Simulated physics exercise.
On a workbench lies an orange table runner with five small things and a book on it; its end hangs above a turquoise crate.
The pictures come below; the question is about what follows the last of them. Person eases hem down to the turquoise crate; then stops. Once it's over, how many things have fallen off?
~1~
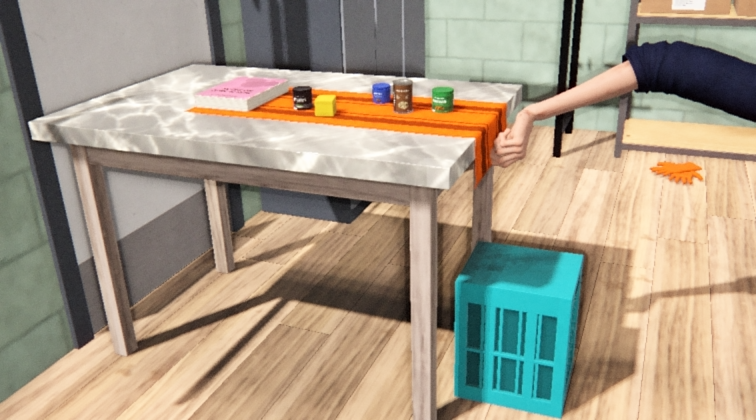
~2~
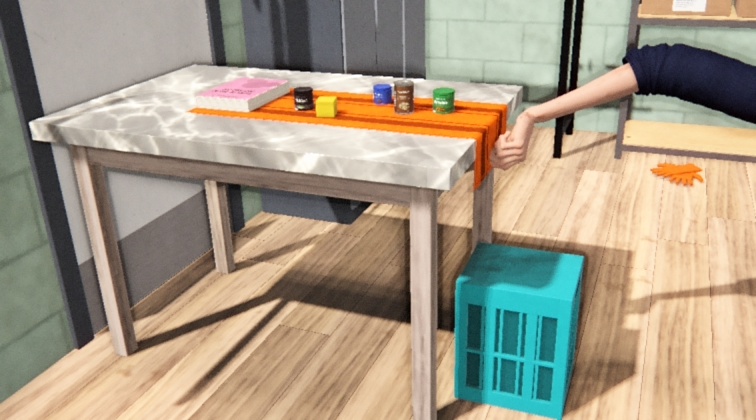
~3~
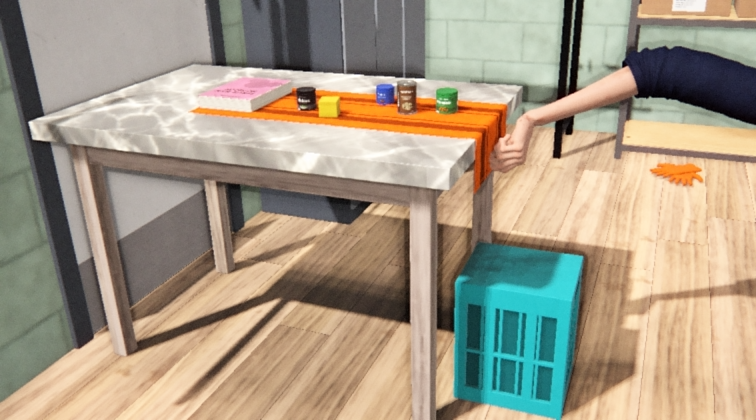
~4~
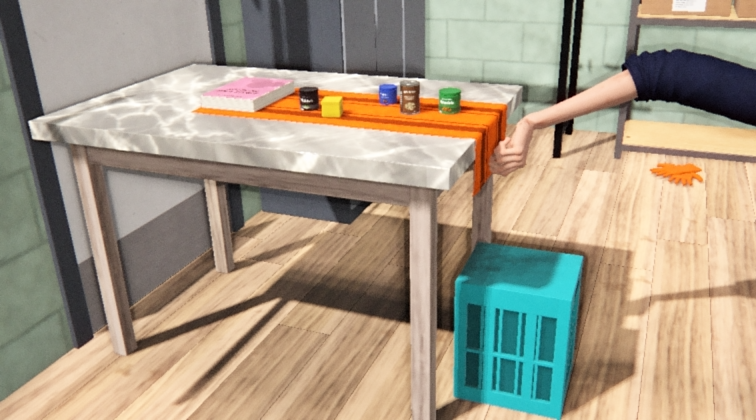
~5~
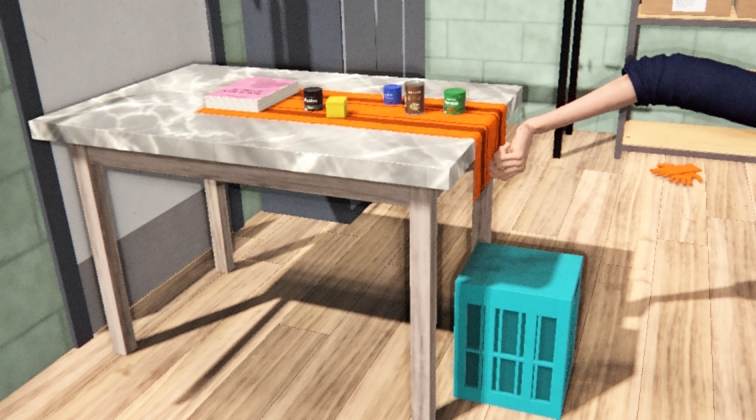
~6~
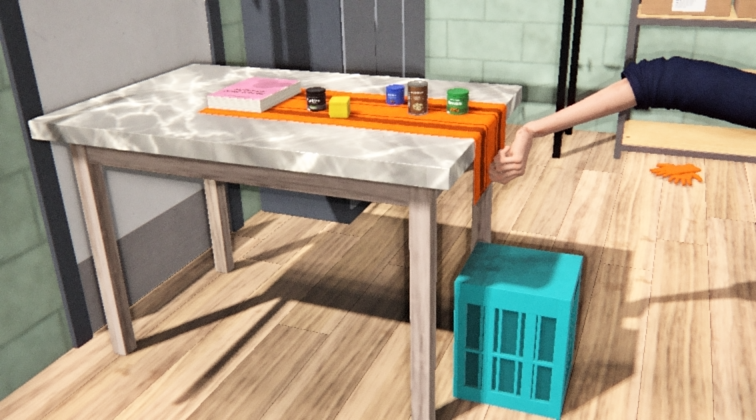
By then two have.
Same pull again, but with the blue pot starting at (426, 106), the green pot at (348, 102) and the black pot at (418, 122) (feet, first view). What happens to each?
Each in turn: The blue pot goes down, the green pot stays aloft, the black pot goes down.
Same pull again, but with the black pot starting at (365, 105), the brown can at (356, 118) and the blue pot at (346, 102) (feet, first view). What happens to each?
So, the black pot makes it through, the brown can makes it through, the blue pot makes it through.
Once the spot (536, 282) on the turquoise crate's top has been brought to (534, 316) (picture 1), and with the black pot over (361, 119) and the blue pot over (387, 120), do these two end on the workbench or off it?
Looks like the black pot ends up down, and the blue pot ends up down.
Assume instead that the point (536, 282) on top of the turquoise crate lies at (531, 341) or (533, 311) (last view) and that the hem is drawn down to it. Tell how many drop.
Counts: 4 / 3.
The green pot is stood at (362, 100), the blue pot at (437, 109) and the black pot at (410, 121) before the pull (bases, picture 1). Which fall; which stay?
As for the green pot, it stays where it is; the blue pot tips off; the black pot tips off.
Early on, hem near (490, 210); all still up.
Midway, hem near (490, 245); green pot gone.
Near the end, hem on the crate; green pot and brown can gone.
Finally, hem on the crate; green pot and brown can gone. It carries off two.
